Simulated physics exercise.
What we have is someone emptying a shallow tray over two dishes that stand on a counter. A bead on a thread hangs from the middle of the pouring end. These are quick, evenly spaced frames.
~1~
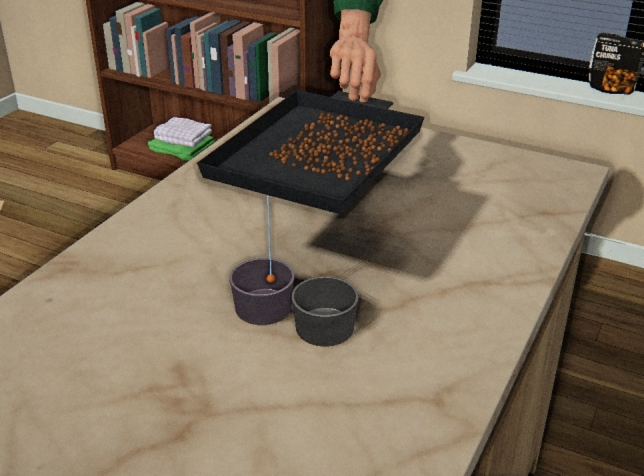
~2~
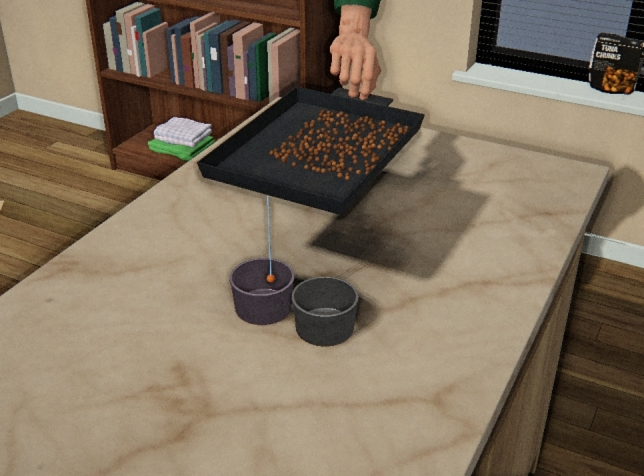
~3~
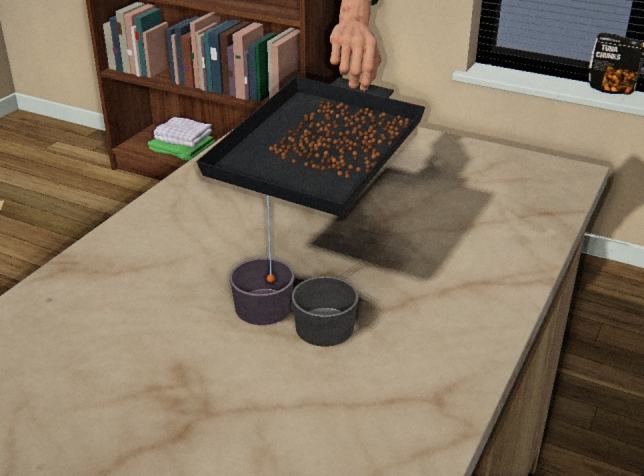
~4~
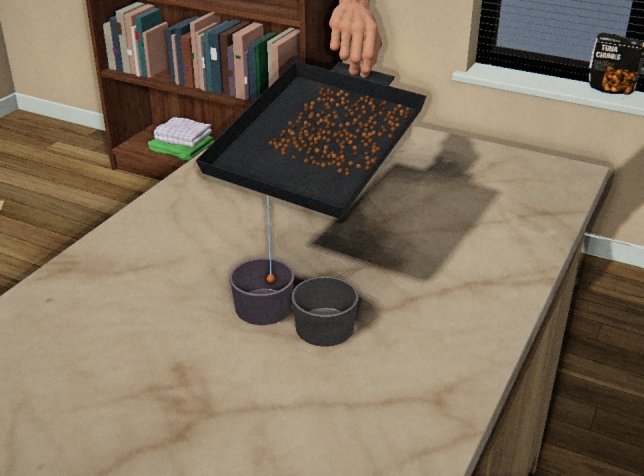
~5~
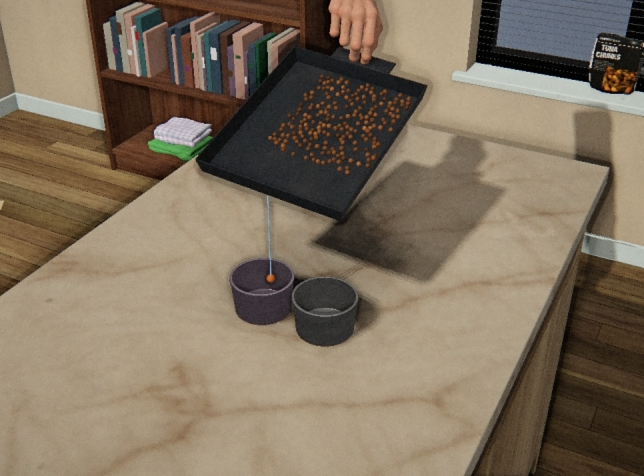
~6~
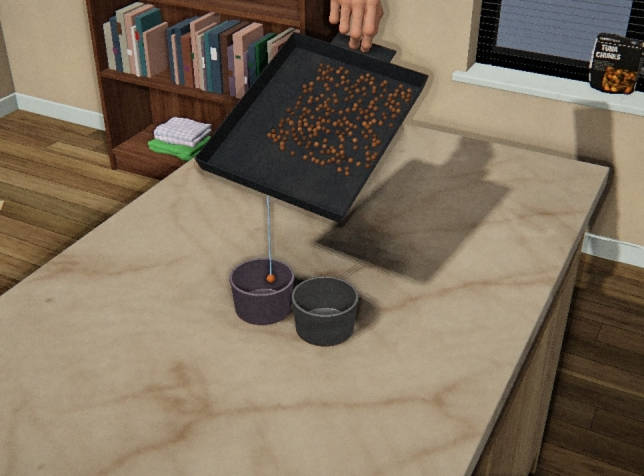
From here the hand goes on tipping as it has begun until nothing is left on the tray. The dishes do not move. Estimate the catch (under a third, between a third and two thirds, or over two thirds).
They take from one third to two thirds between them.
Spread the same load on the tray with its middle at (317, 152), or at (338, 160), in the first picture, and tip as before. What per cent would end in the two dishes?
First some 50, then 50 per cent.
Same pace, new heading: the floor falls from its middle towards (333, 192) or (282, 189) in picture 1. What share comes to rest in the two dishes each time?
The first gives 70 %, the second 0 %.
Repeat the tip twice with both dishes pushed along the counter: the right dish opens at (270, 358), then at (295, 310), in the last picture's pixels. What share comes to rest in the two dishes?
The first gives 0 %, the second 20 %.
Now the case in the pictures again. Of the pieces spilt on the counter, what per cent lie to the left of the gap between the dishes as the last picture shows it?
Roughly 20 in a hundred.
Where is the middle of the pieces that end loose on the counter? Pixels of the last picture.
At about (338, 393).
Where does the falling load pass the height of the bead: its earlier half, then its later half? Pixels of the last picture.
At about (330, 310), then at (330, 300).
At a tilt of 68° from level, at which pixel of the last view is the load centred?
Around (329, 222).
Soon, tray tipped steeply; about two thirds on the tray; a stray few outside both; about a quarter in the air.
A while on, tray tipped past a quarter turn; about a quarter on the tray; about a quarter in the right dish; about a third outside both; about a quarter in the air.
Towards the end, tray tipped past a quarter turn; about half in the right dish; about half outside both.
Finally, tray tipped past a quarter turn; about half in the right dish; none in the left dish; about half outside both.
